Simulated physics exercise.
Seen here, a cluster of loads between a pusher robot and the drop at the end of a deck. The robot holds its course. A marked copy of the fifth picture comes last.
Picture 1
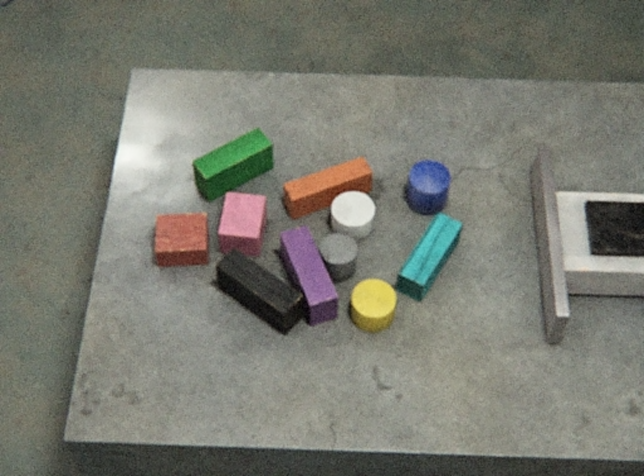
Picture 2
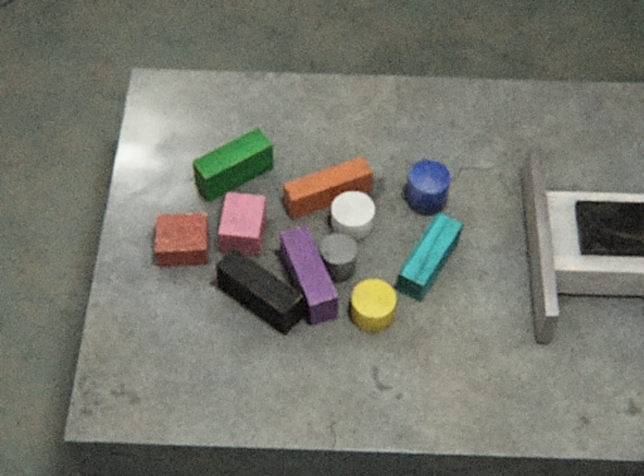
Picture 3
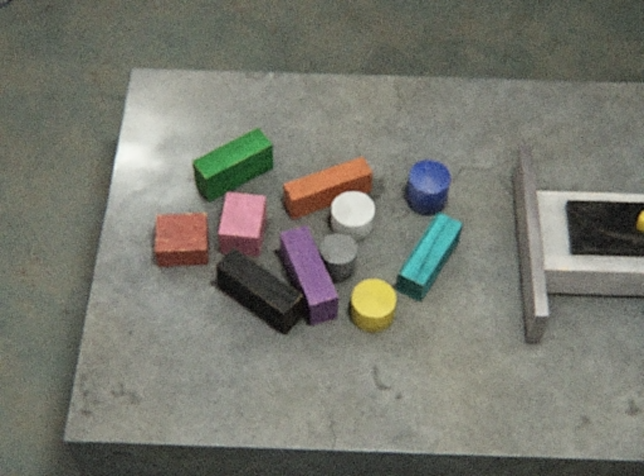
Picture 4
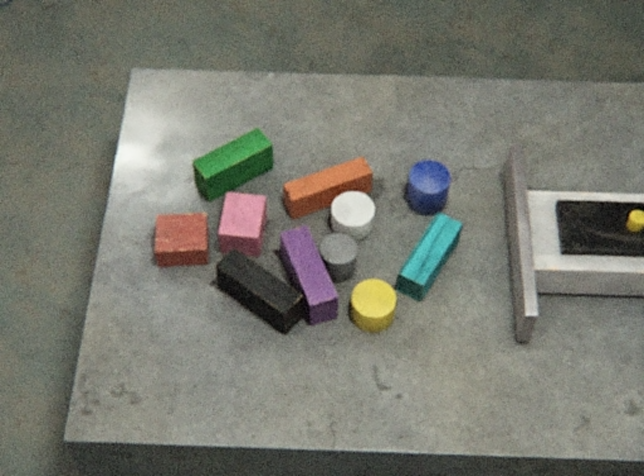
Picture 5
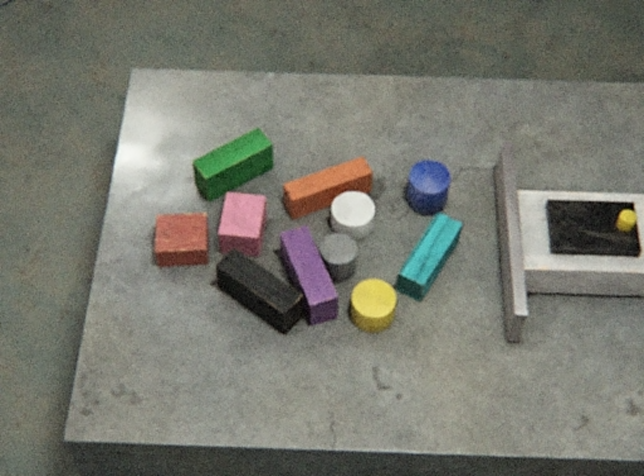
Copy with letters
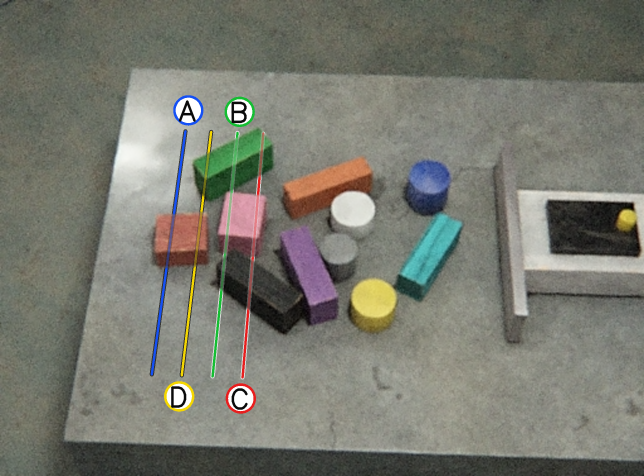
A pusher robot with a flat upright plate creeping left across a grey deck toward a motionless cluster of coloured blocks and canisters.
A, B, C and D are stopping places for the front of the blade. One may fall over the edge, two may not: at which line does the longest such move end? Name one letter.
No farther than D.
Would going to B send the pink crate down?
By then, no.
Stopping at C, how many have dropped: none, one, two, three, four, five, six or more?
By then, none.
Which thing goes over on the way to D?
The red crate.
On the copy, A at (170, 243); B at (226, 245); C at (254, 246); D at (198, 244).
On D. First, robot (473, 223); yellow canister (356, 313); blue canister (372, 183).
Then, robot (358, 219); red crate (172, 238); black stick (181, 304).
Finally, robot (271, 217); red crate over the edge; black stick (93, 312); one fallen.
By contrast, A drops three; B is within the limit but short; C is within the limit but short.
